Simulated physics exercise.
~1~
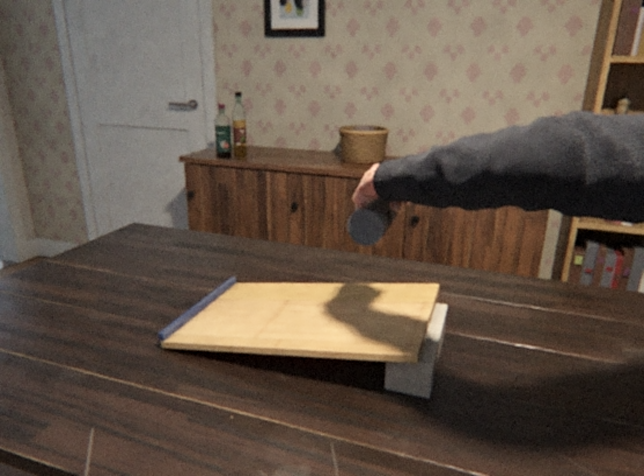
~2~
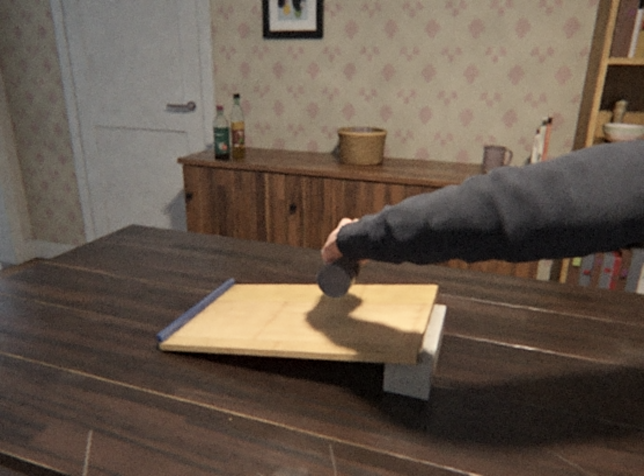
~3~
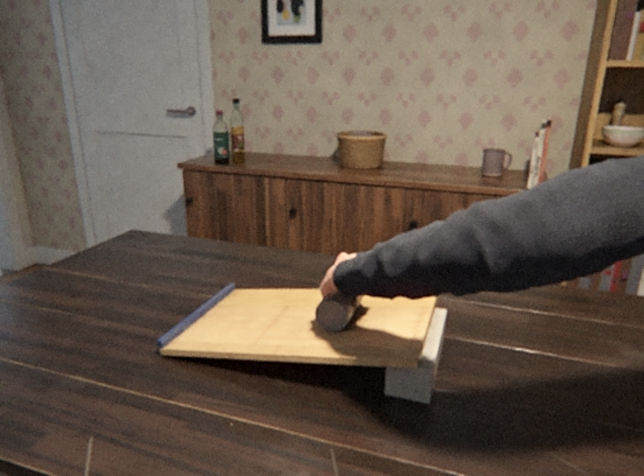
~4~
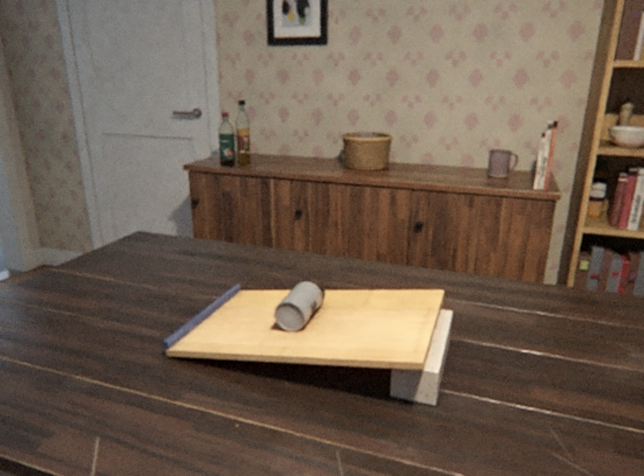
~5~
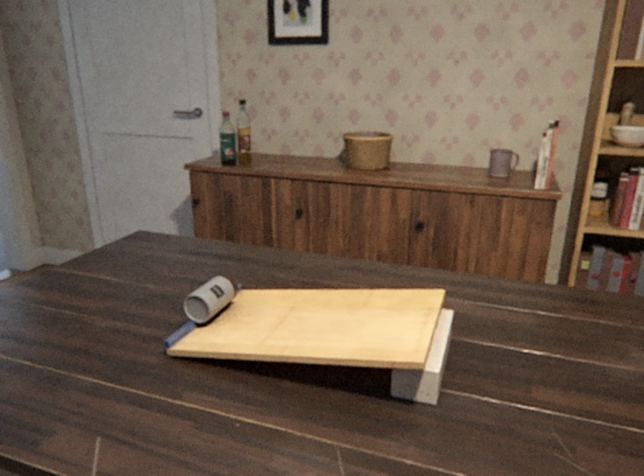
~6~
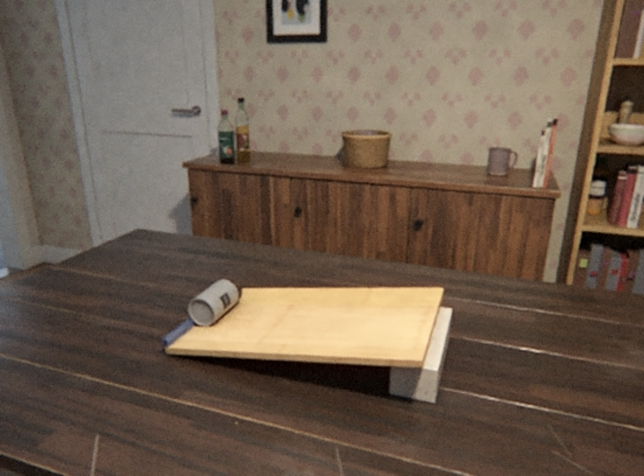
At the start, an arm in a dark sleeve holds a grey jar on its side above a wooden board, which slopes down to the left from a pale block on a dark table. The hand moves left and lowers the jar onto the middle of the board. It then lets go and withdraws out of view, and the jar is already a little farther left. The jar runs down the slope to the blue strip at the board's low edge. It ends there, still lying on its side, while the board stays in place.
